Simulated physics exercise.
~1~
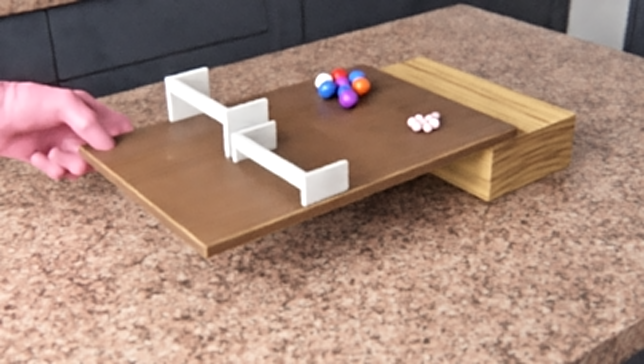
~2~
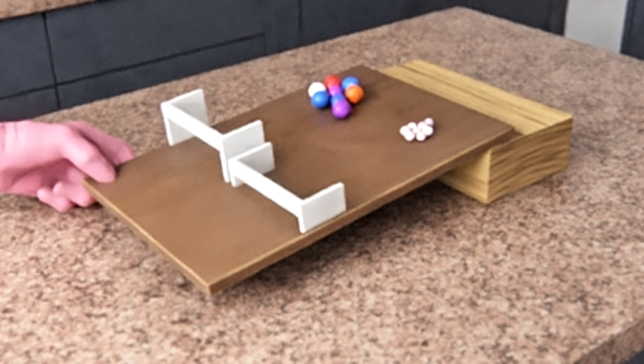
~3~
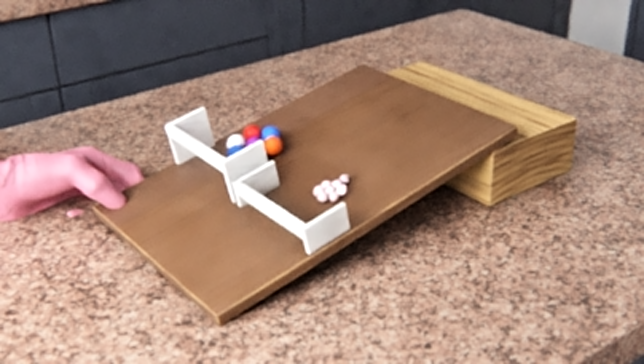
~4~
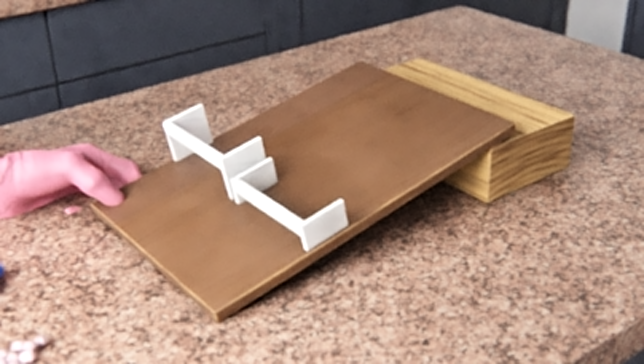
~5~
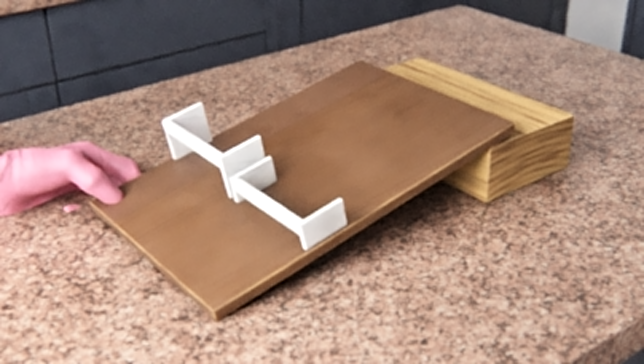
The clip shows a brown board propped on a wooden block, carrying white pieces and colourful balls above two white barriers, as a pink-gloved hand lowers its free end. Both groups slide down, pass the barriers and leave the board, which stays sloping and empty with the hand beside it.
